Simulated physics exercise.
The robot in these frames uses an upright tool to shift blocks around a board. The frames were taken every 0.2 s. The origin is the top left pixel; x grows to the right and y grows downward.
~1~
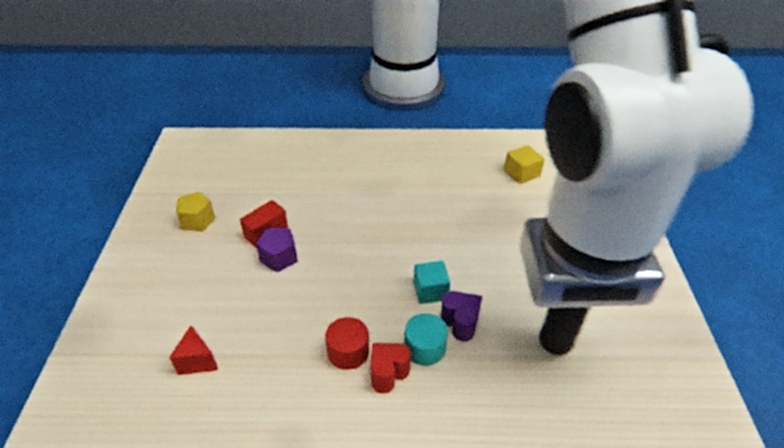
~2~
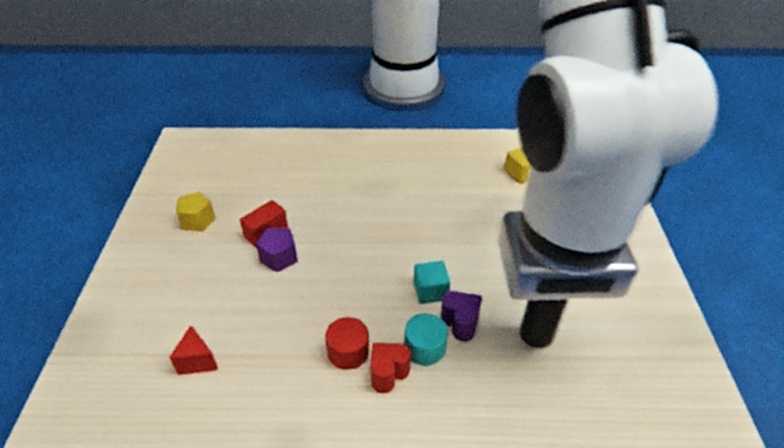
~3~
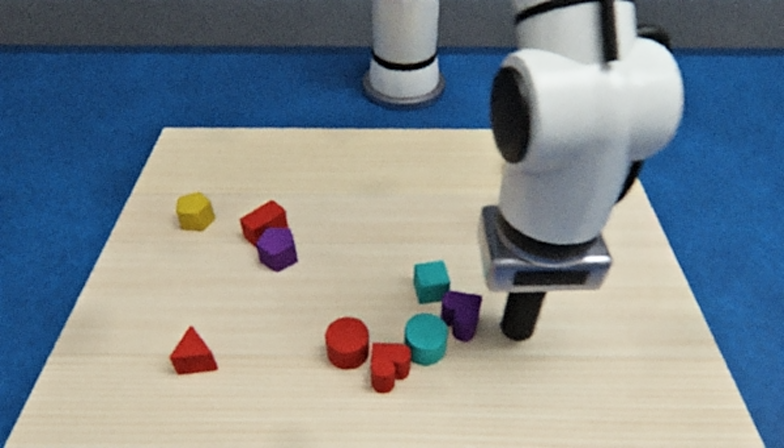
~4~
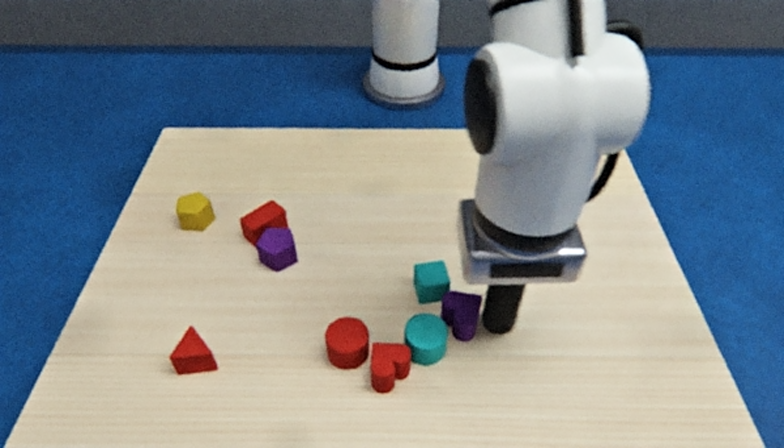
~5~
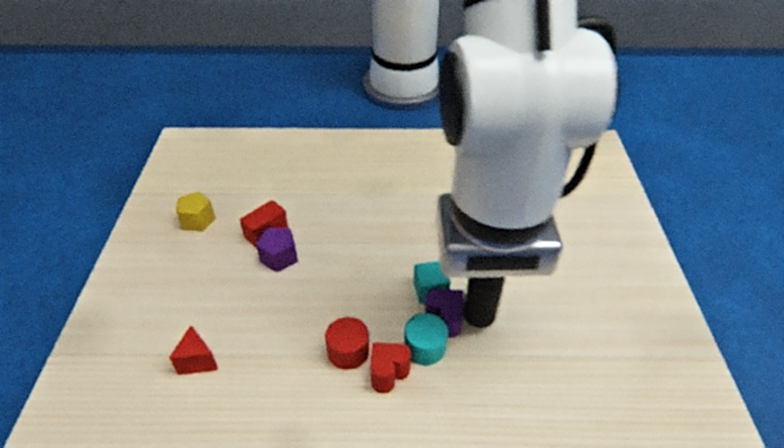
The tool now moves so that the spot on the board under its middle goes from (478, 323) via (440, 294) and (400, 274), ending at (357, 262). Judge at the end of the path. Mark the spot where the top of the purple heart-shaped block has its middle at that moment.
My best guess is (416, 292).
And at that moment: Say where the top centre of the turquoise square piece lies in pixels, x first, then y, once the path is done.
Its top centre is at about (339, 223).
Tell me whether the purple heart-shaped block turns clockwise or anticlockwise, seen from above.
Counterclockwise rotation.
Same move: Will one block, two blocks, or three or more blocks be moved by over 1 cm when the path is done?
The answer is two blocks.
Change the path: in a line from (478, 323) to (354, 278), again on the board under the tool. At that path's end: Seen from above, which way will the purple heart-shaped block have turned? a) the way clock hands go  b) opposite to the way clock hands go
b.
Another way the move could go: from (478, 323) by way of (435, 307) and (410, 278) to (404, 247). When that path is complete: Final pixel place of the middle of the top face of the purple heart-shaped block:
It is going to be at (395, 294).
On the path given first. One third of the way, tool at (441, 286); turquoise square piece at (411, 259); purple heart-shaped block at (418, 293), turned 55° anticlockwise.
Two thirds of the way, tool at (399, 265); turquoise square piece at (370, 240); purple heart-shaped block at (416, 292), turned 60° anticlockwise.
At the end, tool at (357, 253); turquoise disc still; turquoise square piece at (339, 223), turned 35° clockwise; purple heart-shaped block at (416, 292), turned 60° anticlockwise.
